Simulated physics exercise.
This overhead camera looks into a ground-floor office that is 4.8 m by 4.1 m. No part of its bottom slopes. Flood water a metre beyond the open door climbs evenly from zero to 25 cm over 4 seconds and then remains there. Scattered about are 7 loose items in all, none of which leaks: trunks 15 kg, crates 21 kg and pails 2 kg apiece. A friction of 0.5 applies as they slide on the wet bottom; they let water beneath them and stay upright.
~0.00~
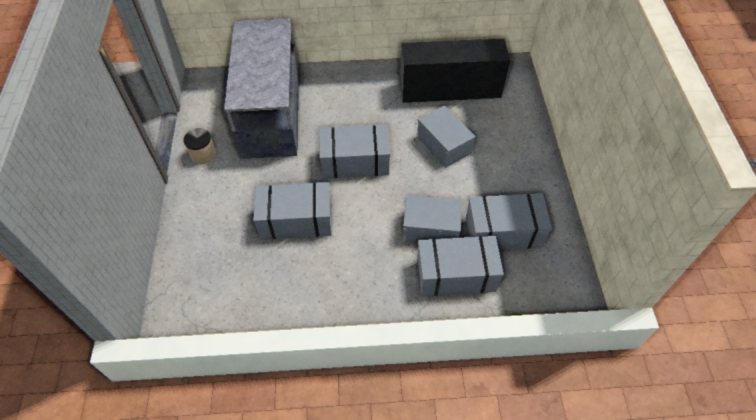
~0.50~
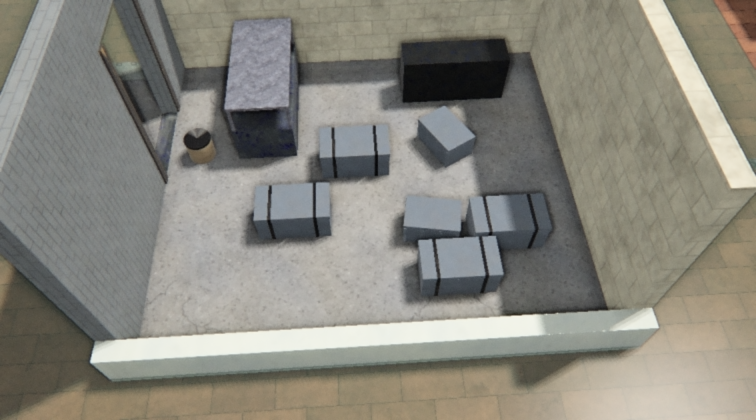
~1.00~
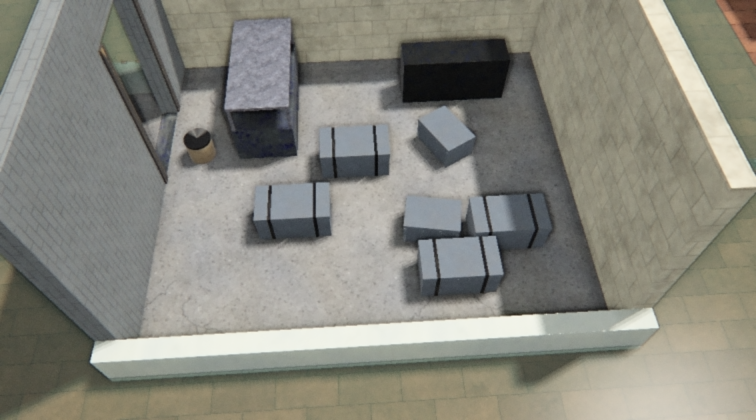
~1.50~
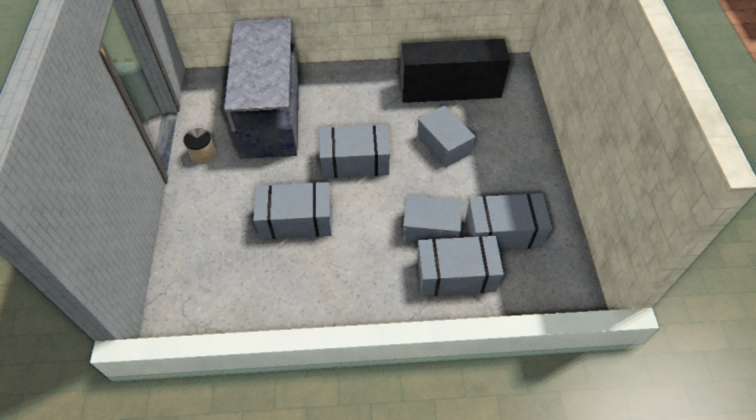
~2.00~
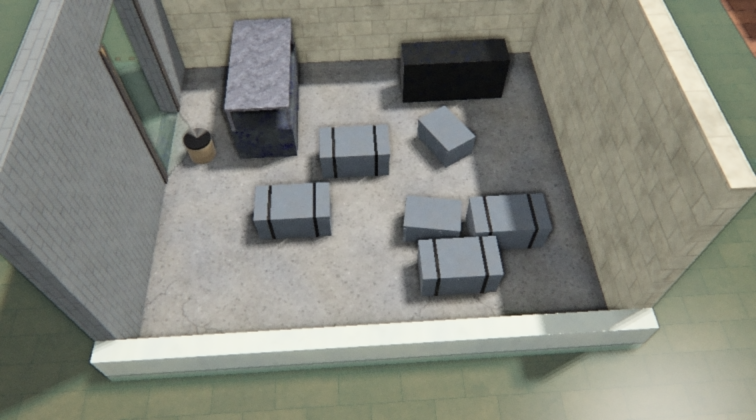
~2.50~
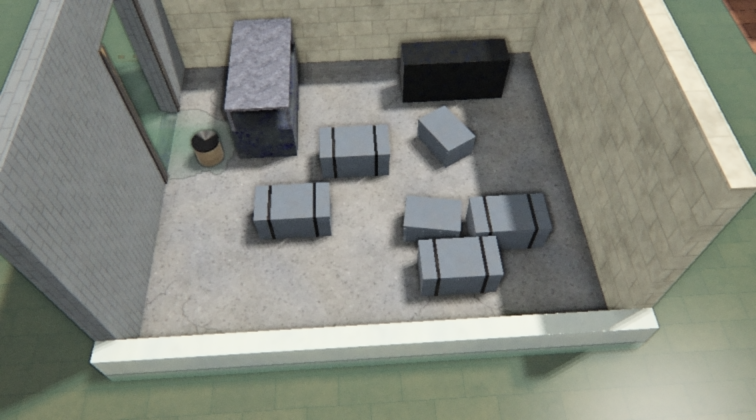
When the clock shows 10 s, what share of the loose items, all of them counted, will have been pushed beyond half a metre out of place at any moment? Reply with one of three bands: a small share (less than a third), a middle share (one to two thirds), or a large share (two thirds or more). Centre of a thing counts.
A middle share, one to two thirds.
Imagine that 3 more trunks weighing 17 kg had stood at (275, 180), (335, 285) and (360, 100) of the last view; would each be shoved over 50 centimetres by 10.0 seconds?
Note, in order of listing: Crosses the threshold, crosses the threshold, stays below the threshold.
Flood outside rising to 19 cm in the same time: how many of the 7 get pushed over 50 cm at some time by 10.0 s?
With that change, 3 of them.
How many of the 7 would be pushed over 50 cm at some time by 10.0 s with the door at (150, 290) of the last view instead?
That would give 5.
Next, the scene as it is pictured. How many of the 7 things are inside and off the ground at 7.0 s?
The number is 2.
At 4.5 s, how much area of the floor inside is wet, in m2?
Wet area: Approx. 5.0 m2.
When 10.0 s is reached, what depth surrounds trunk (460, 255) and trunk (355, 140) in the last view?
Roughly 10 and 4 cm.
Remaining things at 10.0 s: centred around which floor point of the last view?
I'd say about (420, 214) in the last view.
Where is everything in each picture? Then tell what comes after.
The first frame shows a pail at (197, 138) rests on the ground; a trunk at (292, 201) rests on the ground; 0.0 m2 under water; 0 of 7 have shifted.
The second frame shows a pail at (197, 138), on the bottom; a trunk at (292, 201), on the bottom; 0.0 m2 under water; 0 of 7 have shifted.
The third frame shows a pail at (197, 138) rests on the ground; a trunk at (292, 201) rests on the ground; water covers 0.0 m2; 0 of 7 have shifted.
The fourth frame shows a pail at (197, 138) rests on the ground; a trunk at (292, 201) rests on the ground; water covers 0.0 m2; 0 of 7 have shifted.
The fifth frame shows a pail at (197, 138), on the bottom; a trunk at (292, 201), on the bottom; water covers 0.1 m2; 0 of 7 have shifted.
The sixth frame shows a pail at (205, 141), on the bottom, 11 cm from its start; a trunk at (292, 201), on the bottom; 0.6 m2 under water; 1 of 7 have shifted.
After 3.5 s 1 of 7 are over 50 cm from their spots; 0 afloat.
After 4.5 s 1 of 7 are over 50 cm from their spots; 1 afloat.
After 7.0 s 2 of 7 are over 50 cm from their spots; 2 afloat.
After 10.0 s 4 of 7 are over 50 cm from their spots, and 4 have been at some point; 5 afloat.
